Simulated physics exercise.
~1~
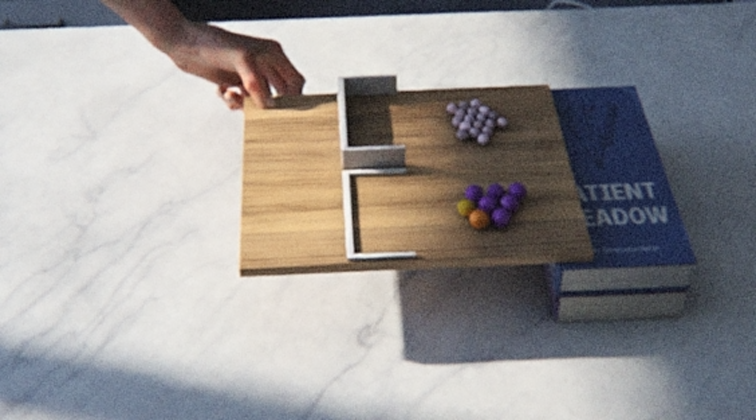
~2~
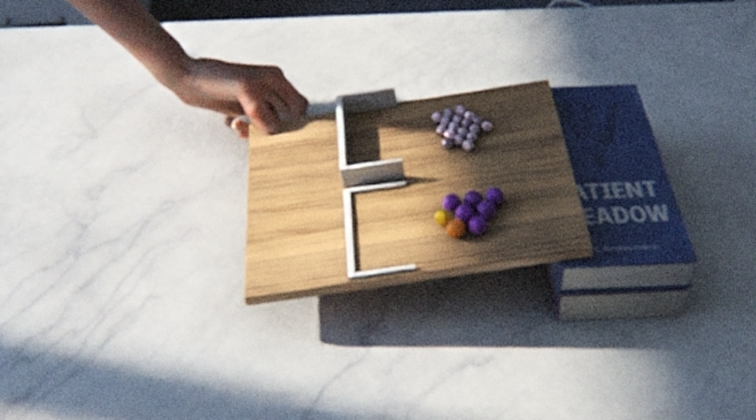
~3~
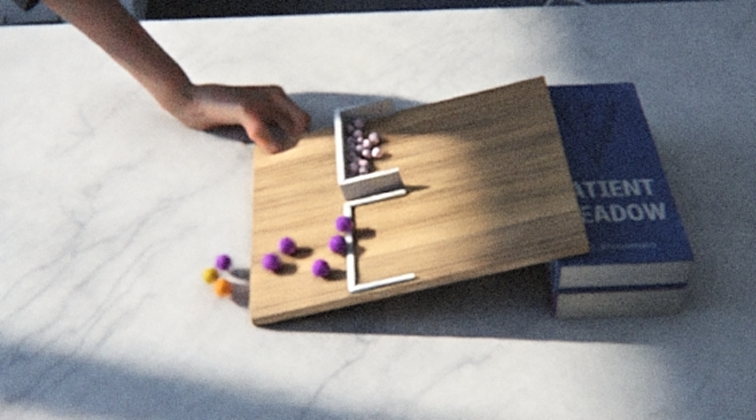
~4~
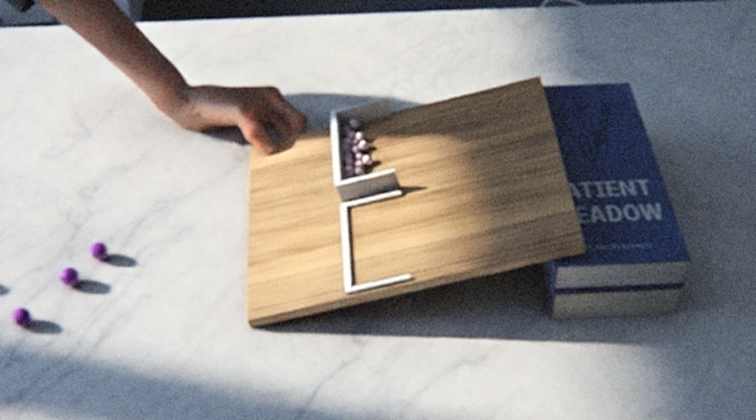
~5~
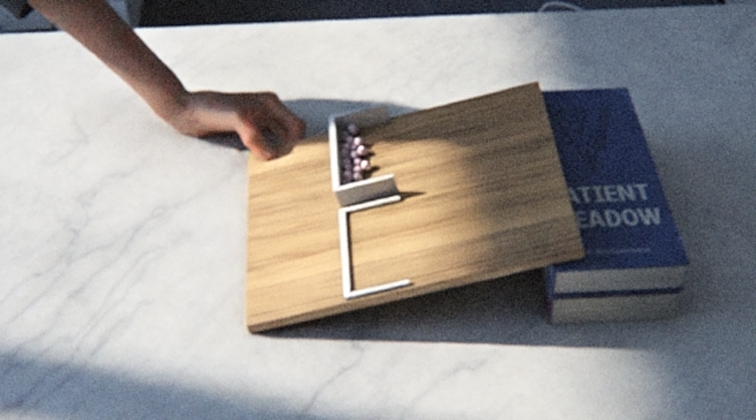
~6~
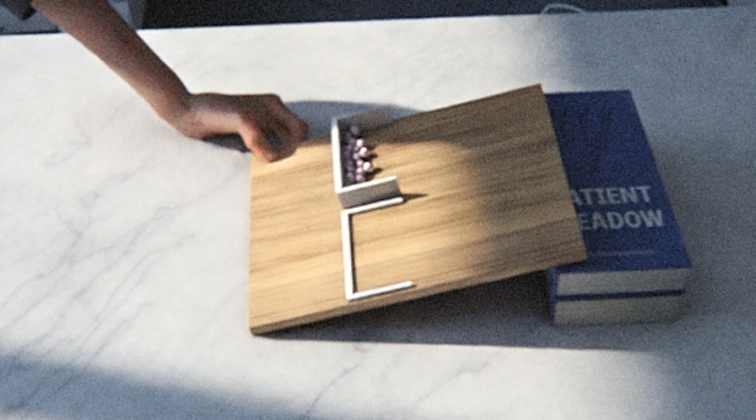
A hand lowers the left end of a wooden board whose right end rests on a thick blue book, on a white marble surface seen from above at an angle. On the board sit two clusters of small balls, pale lilac ones farther back and purple ones with a yellow and an orange nearer, each to the right of a white barrier. As the board tilts, both clusters move left. The lilac balls gather against the tall far barrier, while the nearer balls pass their low one, leave the board and roll out of view. The lilac balls stay put, the hand still at the lowered end.
